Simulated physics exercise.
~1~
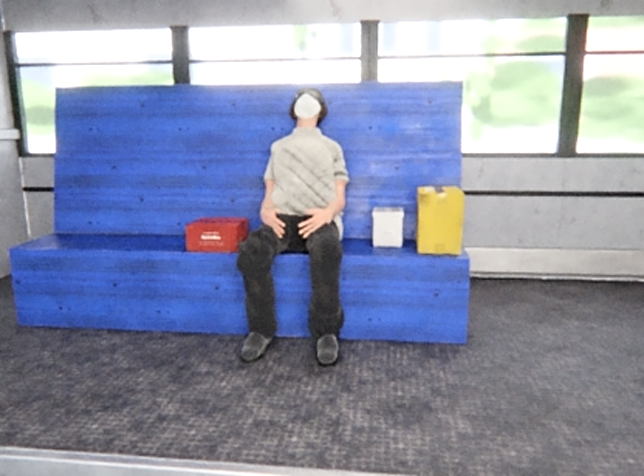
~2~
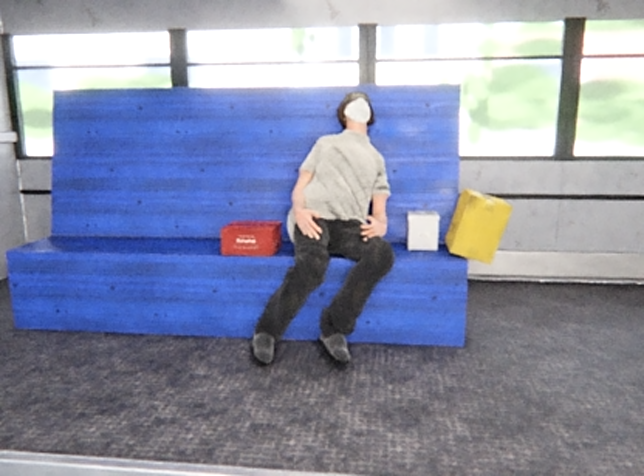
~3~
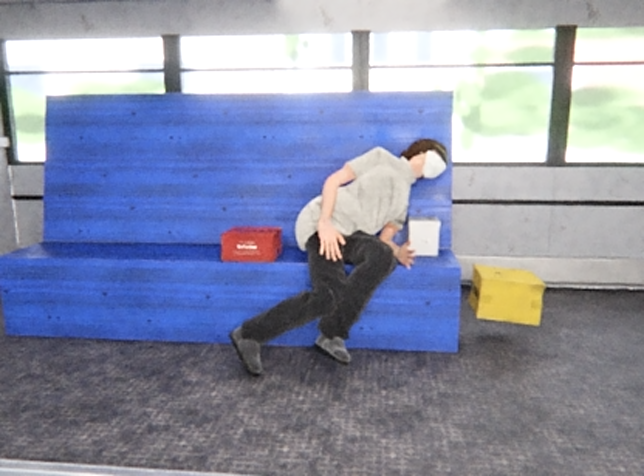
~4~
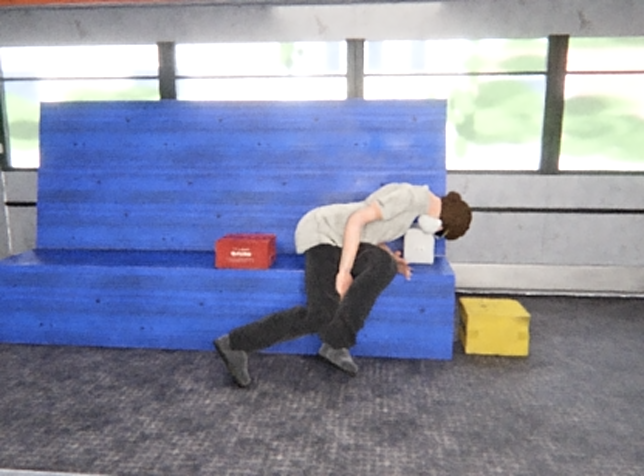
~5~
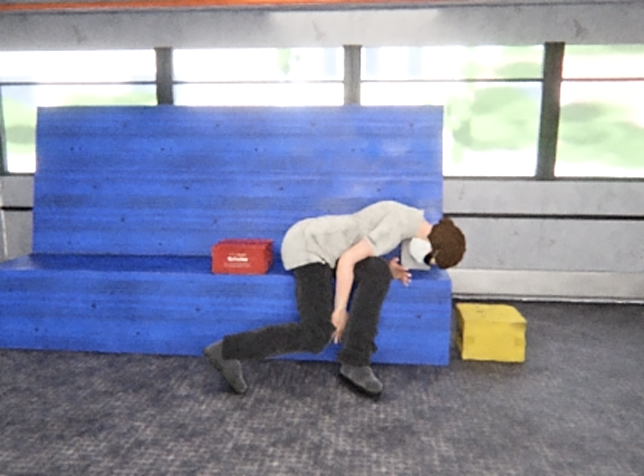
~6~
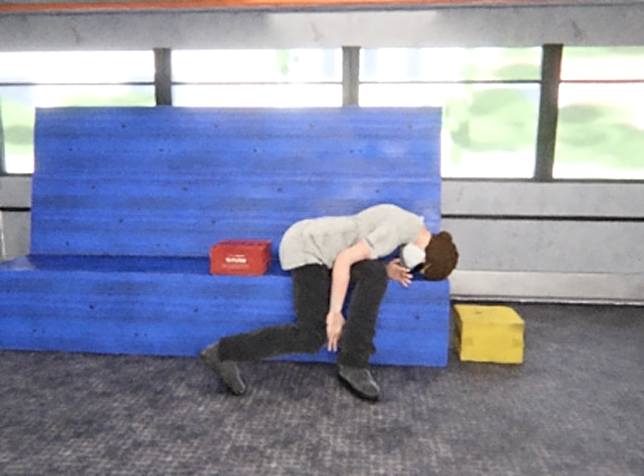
A masked sleeper in a pale shirt and dark trousers sits with head tipped back on a long blue bench, a red carton to the left and a white tub and yellow pack to the right. The sleeper slides and leans right as all three items shift the same way, the yellow pack tipping over the bench end. It drops to the floor and lies on its side. The sleeper topples sideways, then folds forward over the tub, arms hanging loosely. Finally the sleeper stays slumped, hips on the seat, while tub and carton remain on the bench.
